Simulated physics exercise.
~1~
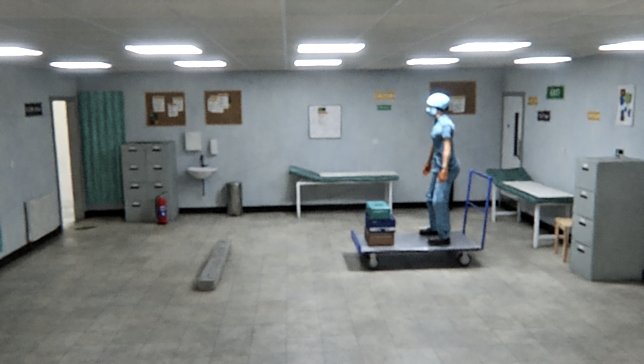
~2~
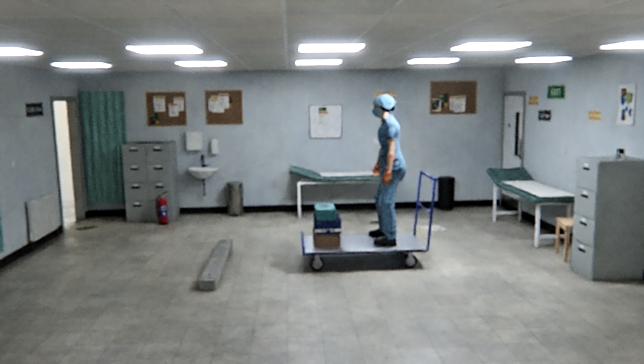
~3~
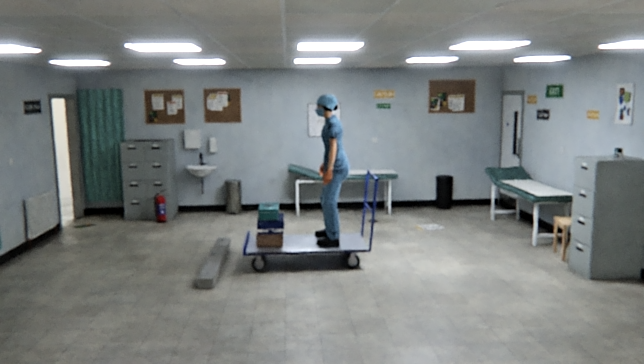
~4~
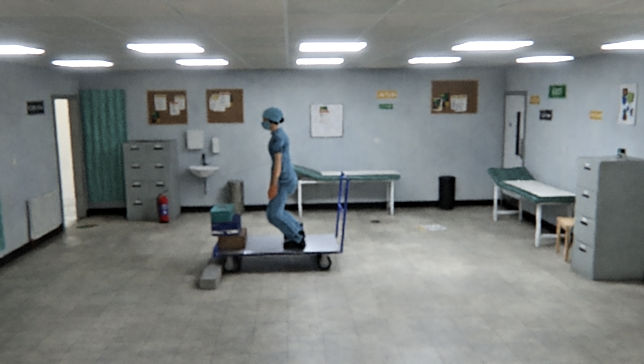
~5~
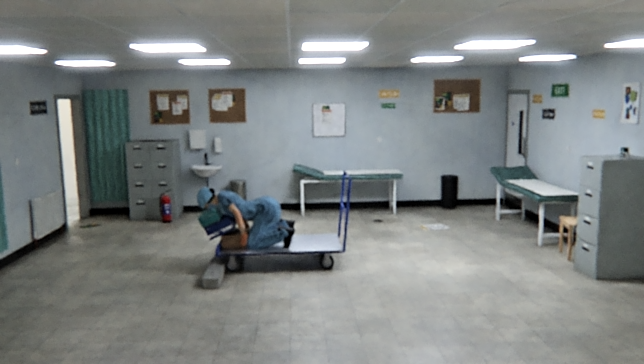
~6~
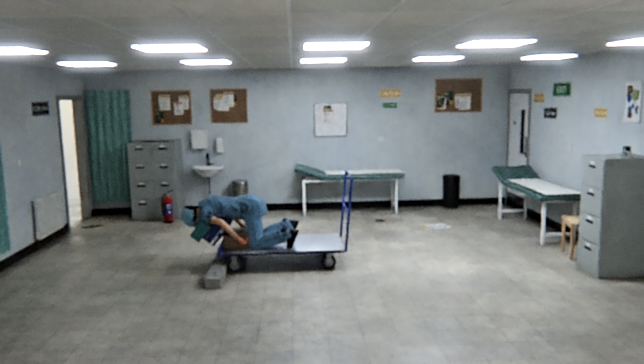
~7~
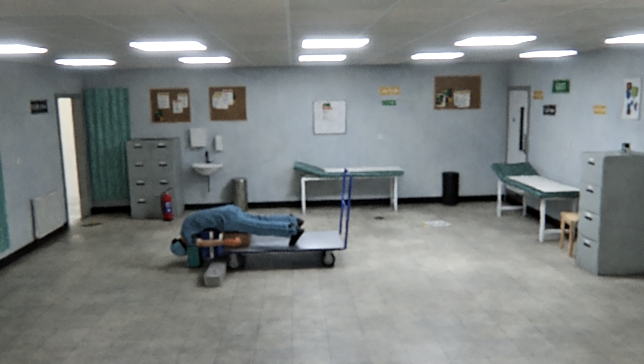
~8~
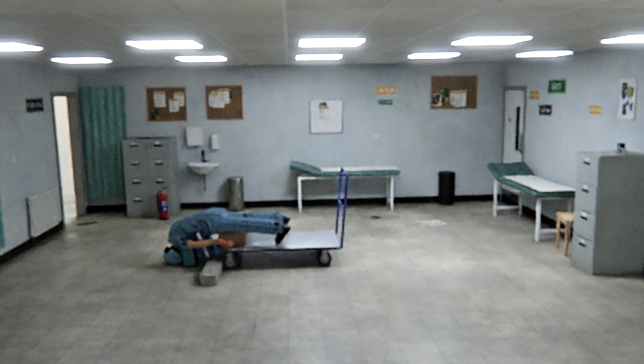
A cart carrying a standing figure in blue scrubs and a small stack of boxes rolled left until it hit a kerb and stopped dead; the upper boxes tipped off the front and the figure toppled after them, ending face down, draped over the edge.
